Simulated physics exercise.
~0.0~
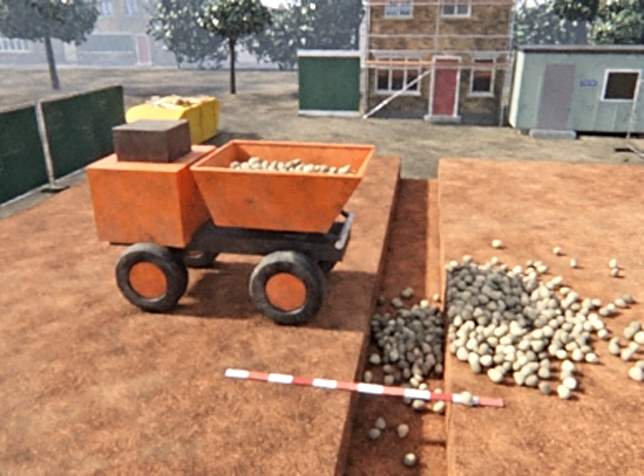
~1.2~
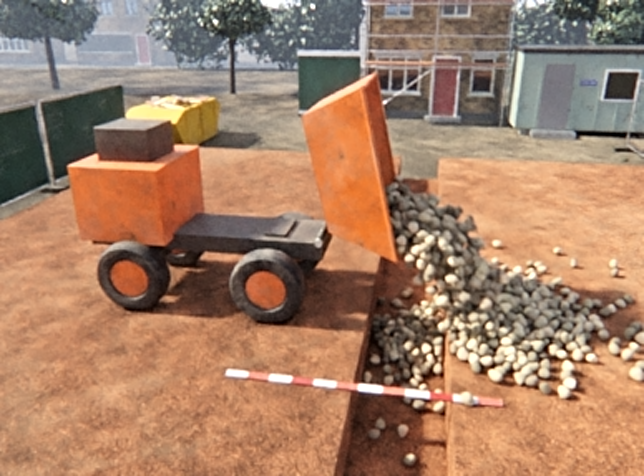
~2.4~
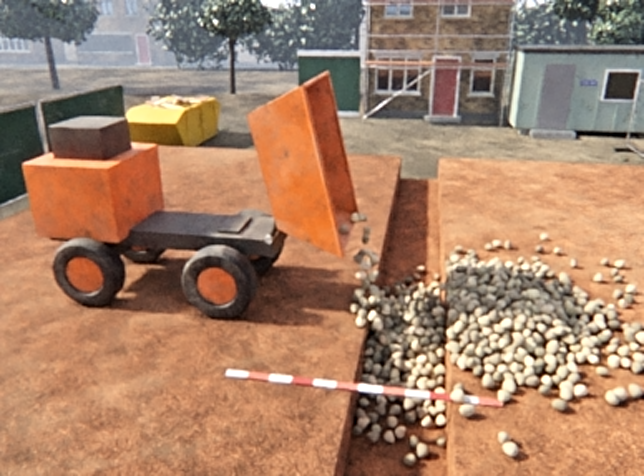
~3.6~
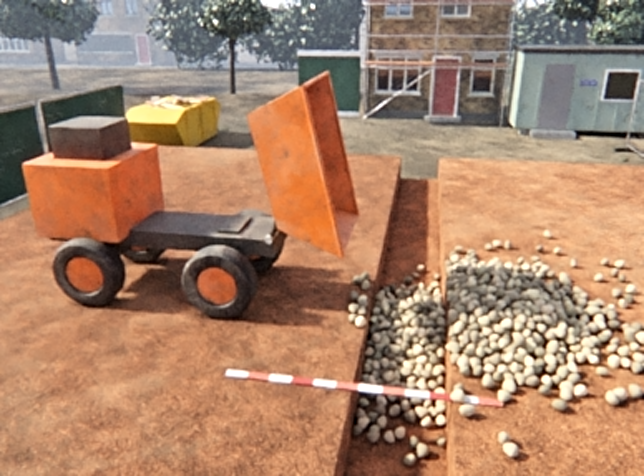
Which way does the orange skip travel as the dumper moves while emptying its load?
The skip travels to the left, away from the trench, as the dumper draws back.
In the video, an orange dumper tips its skip steeply and pours pale rounded stones into a trench and onto the heap beyond, backing away to the left, until the skip is empty and still raised and the stones lie settled.
